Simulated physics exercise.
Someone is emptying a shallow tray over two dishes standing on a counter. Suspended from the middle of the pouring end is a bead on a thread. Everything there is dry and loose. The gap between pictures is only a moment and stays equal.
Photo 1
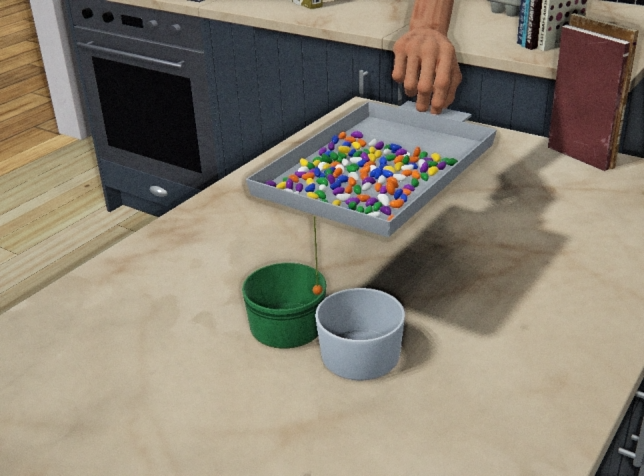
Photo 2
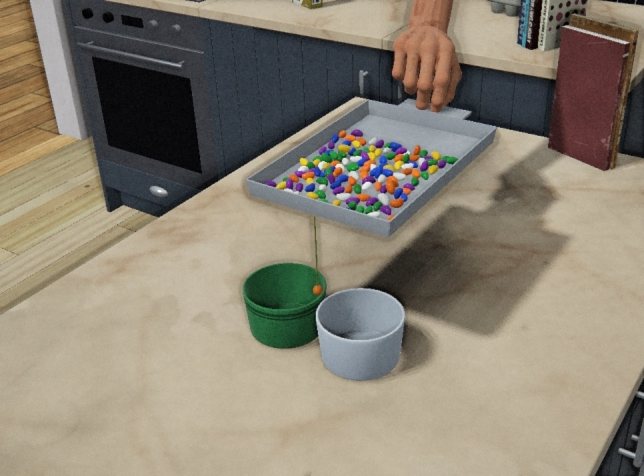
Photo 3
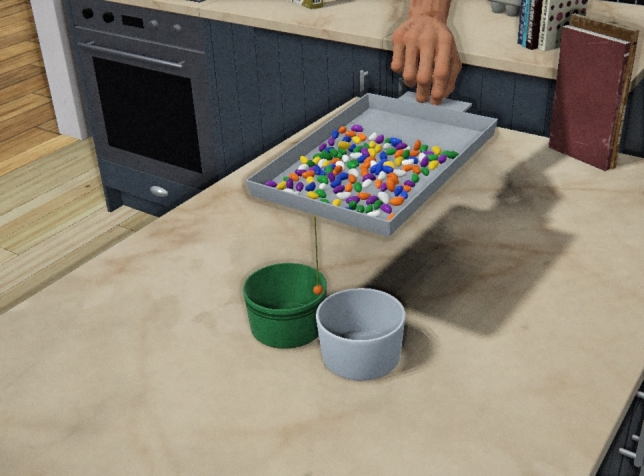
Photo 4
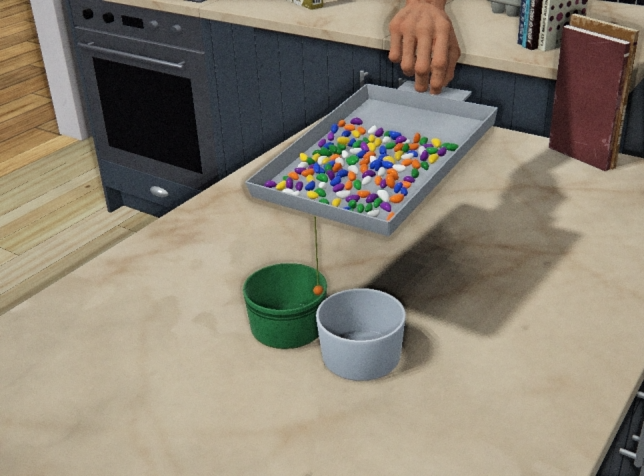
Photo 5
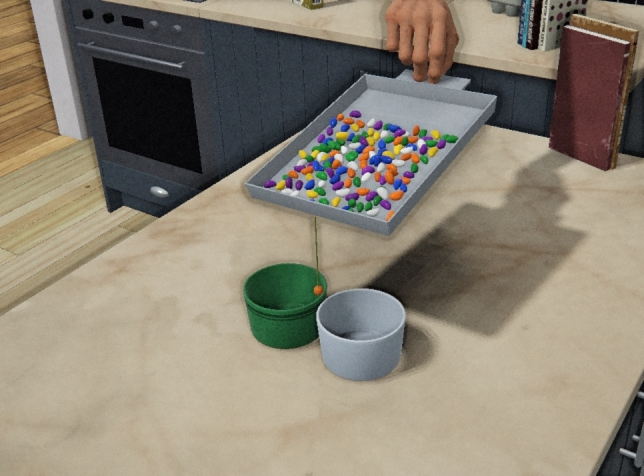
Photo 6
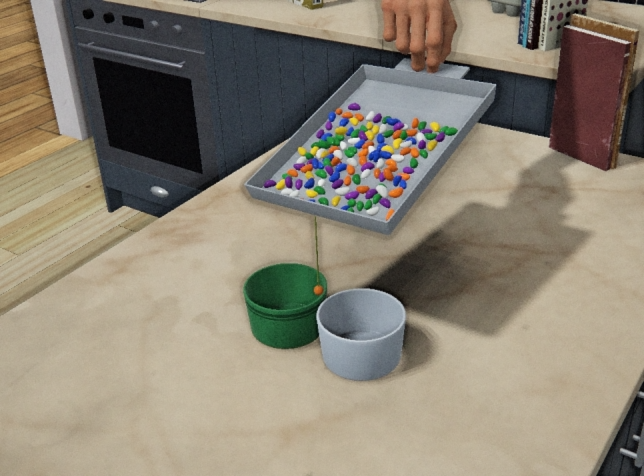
On a kitchen counter, a hand holds a shallow grey tray of colourful jelly beans above a green dish and a grey dish, then slowly raises the handle end, tilting the tray slightly while an orange bead hangs nearly still.
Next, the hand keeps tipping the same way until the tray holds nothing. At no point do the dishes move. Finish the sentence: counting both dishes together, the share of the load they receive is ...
The share is smaller than half.
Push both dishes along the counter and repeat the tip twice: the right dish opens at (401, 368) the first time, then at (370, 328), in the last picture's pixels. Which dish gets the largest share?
Placement one: The left-positioned dish. Placement two: The left-positioned dish.
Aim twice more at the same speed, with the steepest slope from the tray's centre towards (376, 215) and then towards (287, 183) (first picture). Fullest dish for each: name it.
Try one: The rightmost dish. Try two: The leftmost dish.
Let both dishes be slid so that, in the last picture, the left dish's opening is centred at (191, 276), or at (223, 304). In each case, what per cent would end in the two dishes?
You'd get near 60 per cent and afterwards near 90 per cent.
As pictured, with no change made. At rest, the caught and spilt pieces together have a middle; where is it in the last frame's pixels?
Somewhere around (264, 377) in the final view.
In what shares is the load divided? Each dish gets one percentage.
About: Left dish 10, right dish 0 per cent.
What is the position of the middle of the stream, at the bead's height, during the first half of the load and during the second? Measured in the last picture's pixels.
(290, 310), then (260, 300).
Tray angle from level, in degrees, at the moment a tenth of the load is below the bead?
That happens at around 105°.
Just after the last frame, tray tipped steeply; almost all on the tray; just a few in the air.
A moment on, tray tipped right over; almost all on the tray; just a few outside both.
Further on, tray tipped past a quarter turn; just a few in the right dish; about a tenth in the left dish; the larger part outside both.
When it is over, tray tipped past a quarter turn; just a few in the right dish; about a tenth in the left dish; the larger part outside both.
